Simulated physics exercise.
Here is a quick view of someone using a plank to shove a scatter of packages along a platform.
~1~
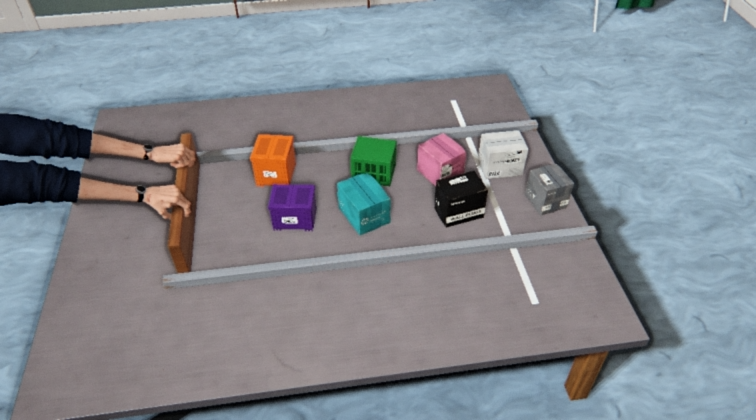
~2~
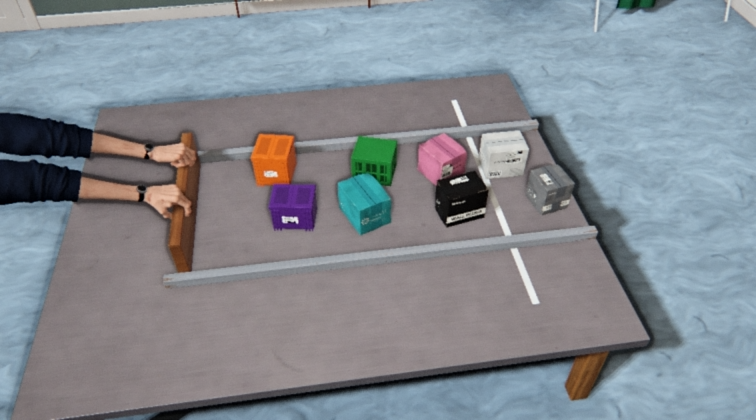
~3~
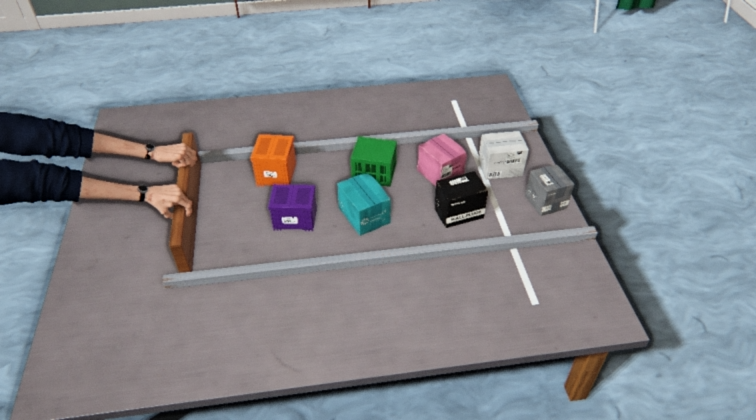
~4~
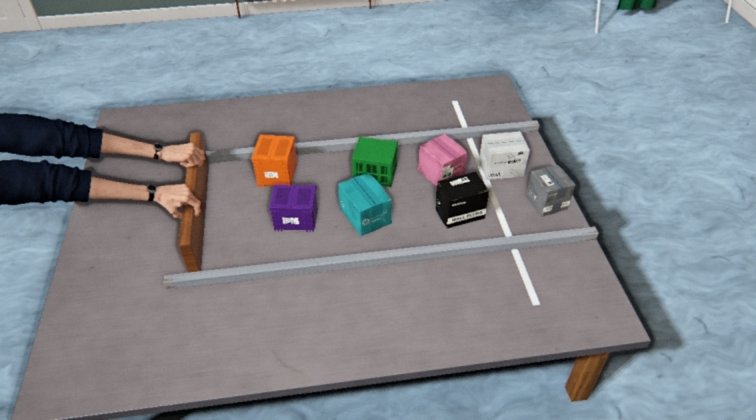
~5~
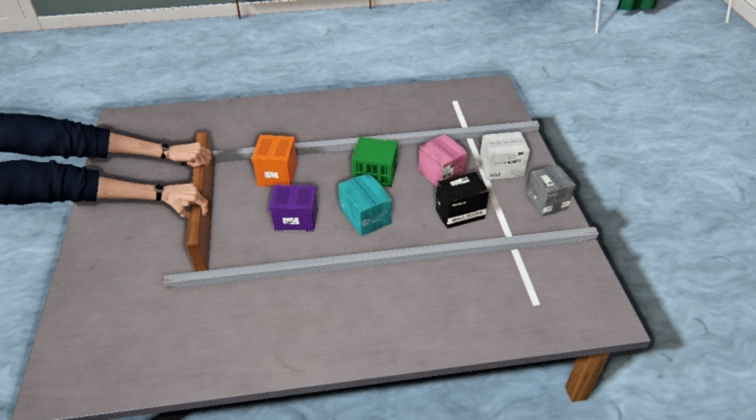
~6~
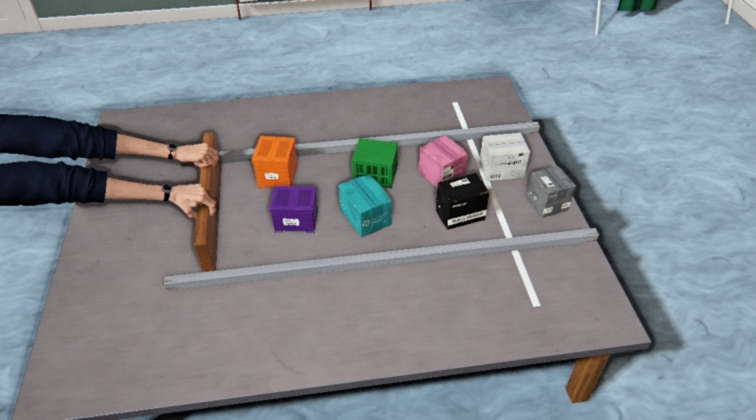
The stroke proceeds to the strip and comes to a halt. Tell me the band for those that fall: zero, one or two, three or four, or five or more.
It is going to spill three or four of them.
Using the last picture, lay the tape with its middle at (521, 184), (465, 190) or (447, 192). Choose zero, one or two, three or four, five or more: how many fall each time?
Going through the places as listed, I'd say 5 or more, then either one or two, then just one or two.
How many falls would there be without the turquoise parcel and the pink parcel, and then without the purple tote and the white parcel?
In order, the numbers are 1 and 2.
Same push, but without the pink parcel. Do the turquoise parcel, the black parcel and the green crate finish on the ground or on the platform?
Result - turquoise parcel: It stays aboard; black parcel: It comes off; green crate: It stays aboard.
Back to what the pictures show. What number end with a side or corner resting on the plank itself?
The count in contact is 2.
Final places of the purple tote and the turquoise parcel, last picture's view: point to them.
I'd put one at around (514, 184) and the other at around (556, 189).
A little later, none off yet; grey parcel at rest near (550, 192); white parcel at rest near (504, 157); black parcel at rest near (462, 201).
Next, none off yet; grey parcel at rest near (550, 192); white parcel at rest near (504, 157); black parcel shifted a little near (475, 202).
Later still, none off yet; grey parcel shifted about its own width near (577, 190); white parcel shifted about its own width near (557, 153); black parcel shifted well along near (544, 196).
When it is over, the number that fall off is three or four; down, pink parcel, black parcel, white parcel and grey parcel.
